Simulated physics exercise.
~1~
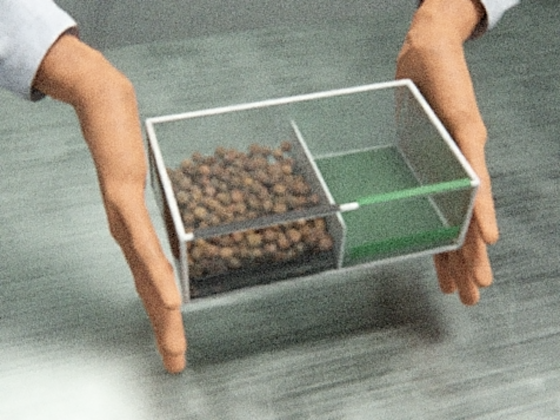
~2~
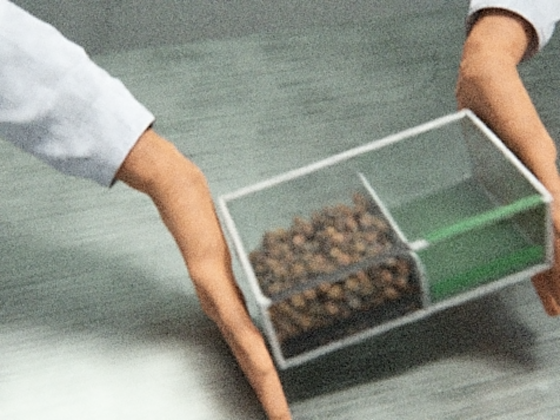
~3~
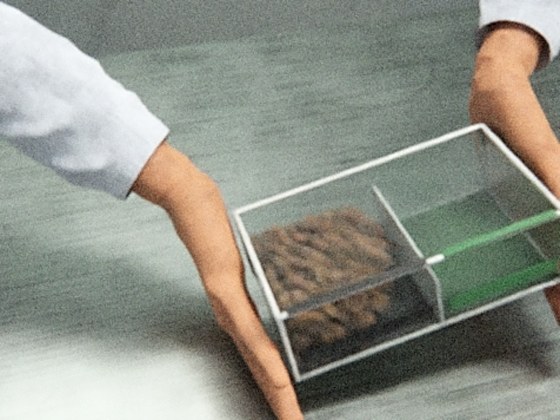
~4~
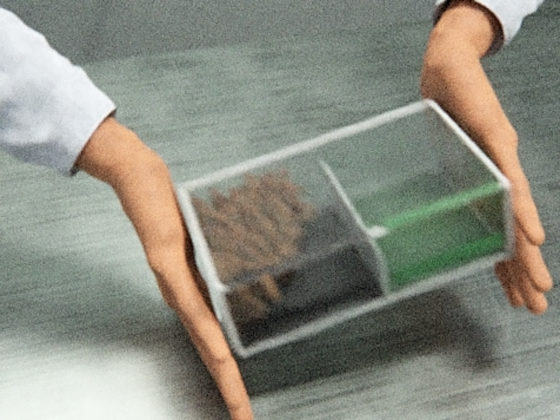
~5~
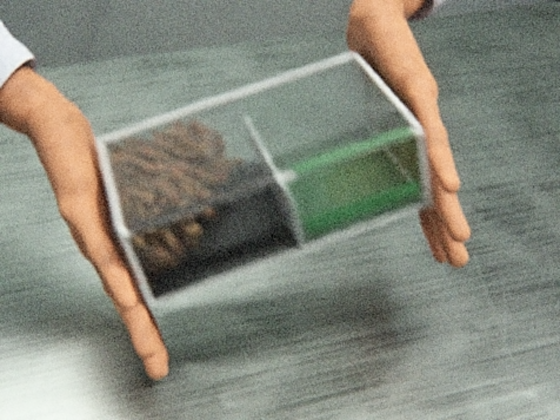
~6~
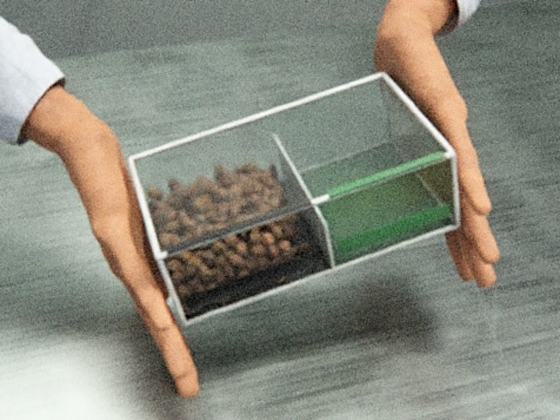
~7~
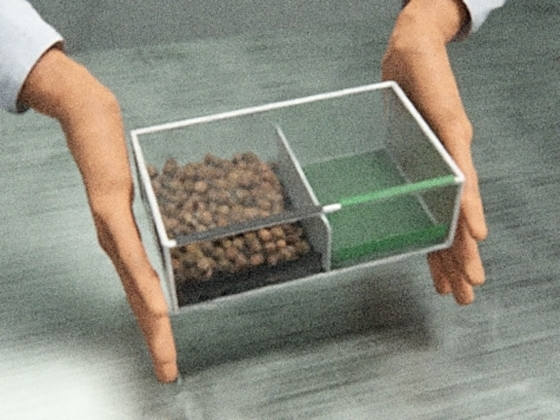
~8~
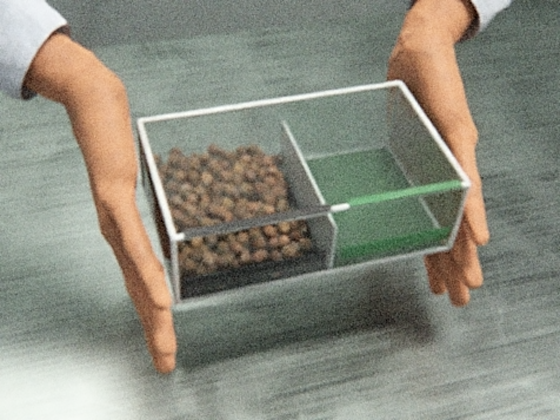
Above a gray surface, two hands shake and tilt a clear box, then level it, brown balls staying left.
